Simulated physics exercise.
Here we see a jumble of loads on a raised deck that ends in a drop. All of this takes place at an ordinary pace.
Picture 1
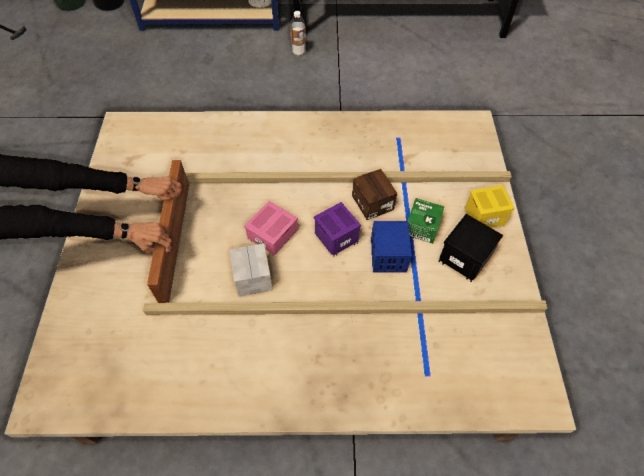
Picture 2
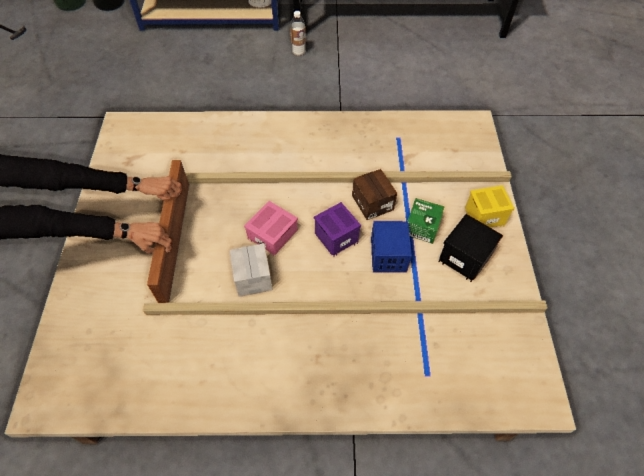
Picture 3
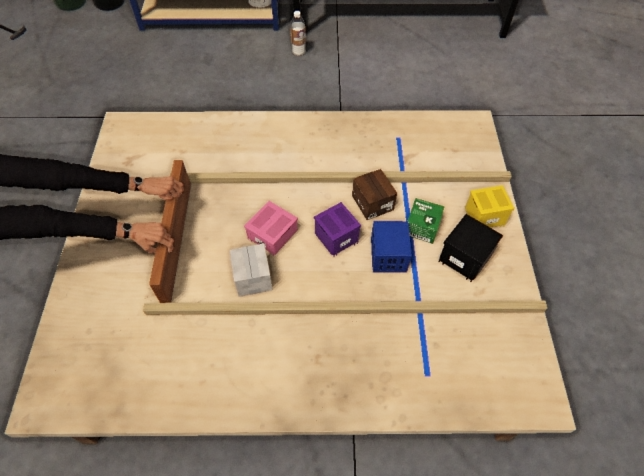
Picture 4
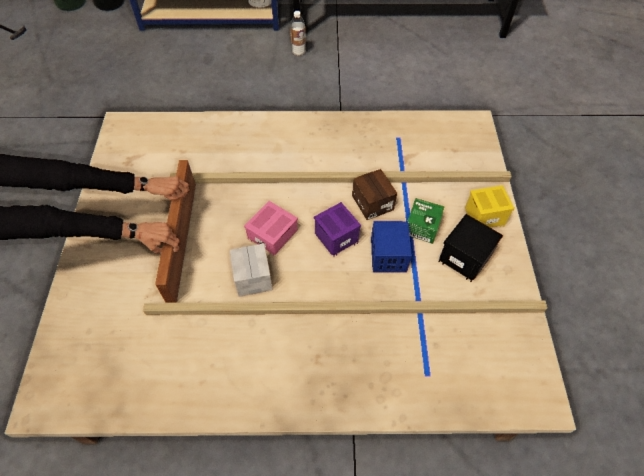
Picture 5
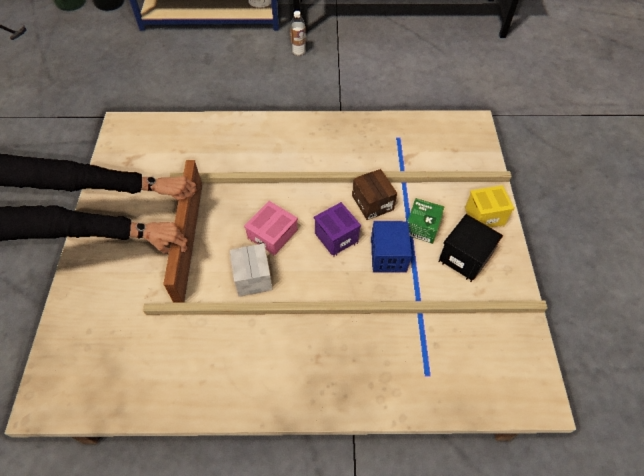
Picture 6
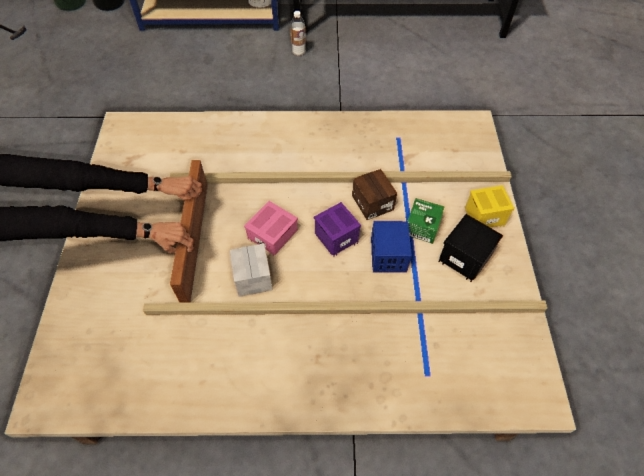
On a wooden tabletop between two thin rails, two black-sleeved hands hold an upright reddish-brown plank at the left, with scattered coloured boxes and a blue tape line to its right. The plank stays nearly still at first, then the hands slide it slightly rightward, while the boxes remain unmoved.
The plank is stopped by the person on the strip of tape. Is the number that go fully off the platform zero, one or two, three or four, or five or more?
Count: Nil.
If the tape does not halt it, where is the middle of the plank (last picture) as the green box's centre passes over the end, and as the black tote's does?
With the green box it sits around (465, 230), with the black tote around (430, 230).
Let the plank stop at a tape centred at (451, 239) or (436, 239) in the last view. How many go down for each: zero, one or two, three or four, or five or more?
First place: One or two; second place: Just one or two.
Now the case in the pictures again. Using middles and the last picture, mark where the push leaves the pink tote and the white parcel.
For the pink tote it's (428, 219), and for the white parcel it's (435, 271).
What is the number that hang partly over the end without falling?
It would come to 1.
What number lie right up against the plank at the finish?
Contact count: 2.
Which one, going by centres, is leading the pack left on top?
Black tote.
Soon after, none off yet; yellow tote at rest near (488, 208); black tote at rest near (469, 248); green box at rest near (424, 221).
At rest, the number that fall off is zero.
